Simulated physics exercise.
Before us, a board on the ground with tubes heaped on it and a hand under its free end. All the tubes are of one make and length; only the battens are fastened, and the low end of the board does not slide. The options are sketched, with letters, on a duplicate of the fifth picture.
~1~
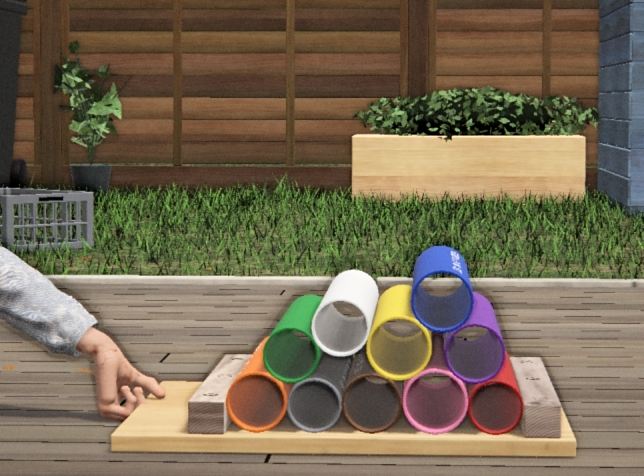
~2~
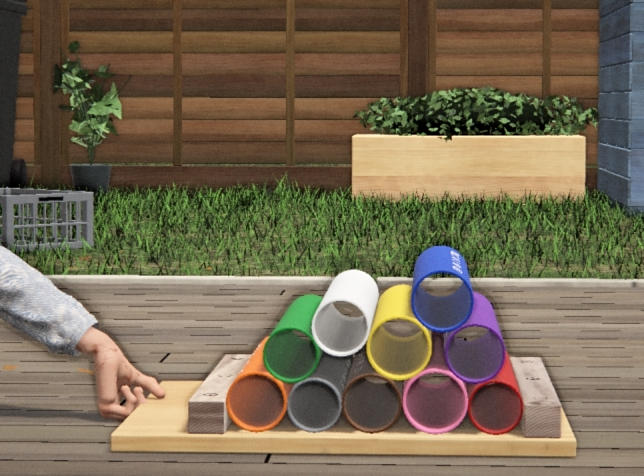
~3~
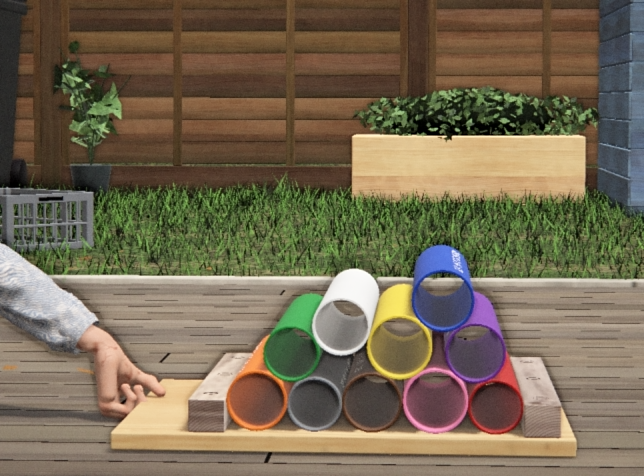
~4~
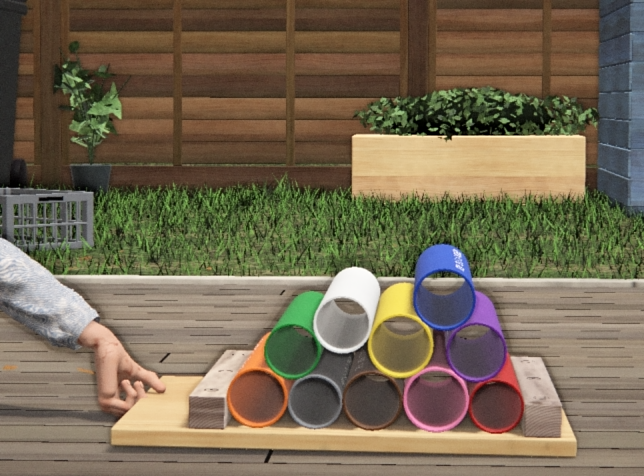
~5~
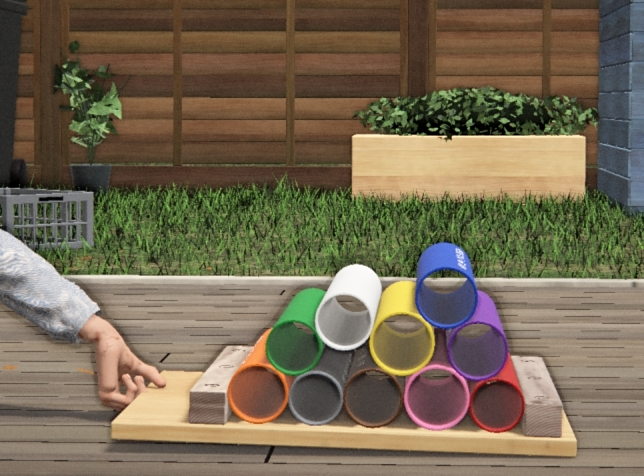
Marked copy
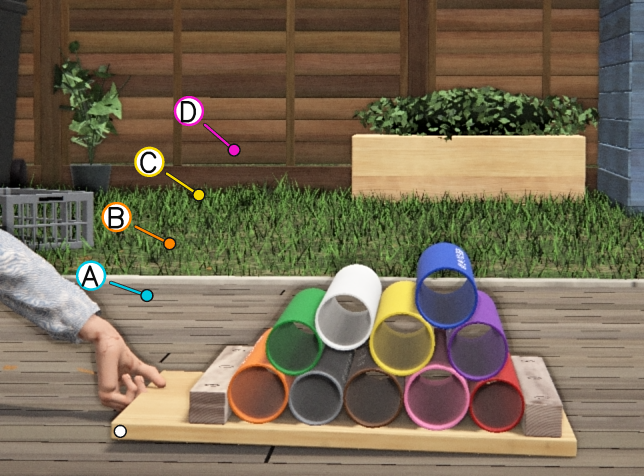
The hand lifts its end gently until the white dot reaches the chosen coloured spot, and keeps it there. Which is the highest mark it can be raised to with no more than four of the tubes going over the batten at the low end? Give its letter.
The highest mark that will do is A.
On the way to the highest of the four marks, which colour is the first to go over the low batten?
First is the purple one.
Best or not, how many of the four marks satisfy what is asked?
The number is one.
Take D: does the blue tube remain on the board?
No.
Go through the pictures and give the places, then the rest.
The first frame shows board (349, 401); orange tube (256, 402); grey tube (314, 405).
The second frame shows grey tube (314, 405); brown tube (372, 404).
The third frame shows board (350, 399); red tube (496, 407).
The fourth frame shows board (350, 397); orange tube (257, 398); grey tube (315, 402).
The fifth frame shows board (351, 395); orange tube (258, 393); grey tube (316, 399).
On the marked copy, A at (147, 296); B at (170, 243); C at (199, 195); D at (234, 150); the white dot at (120, 431).
With A. Early on, board at 15°.
Further on, board at 19°.
At the end, board at 19°, three over the low batten (yellow, purple, blue).
As for the rest, B five over the low batten; C five over the low batten; D five over the low batten.
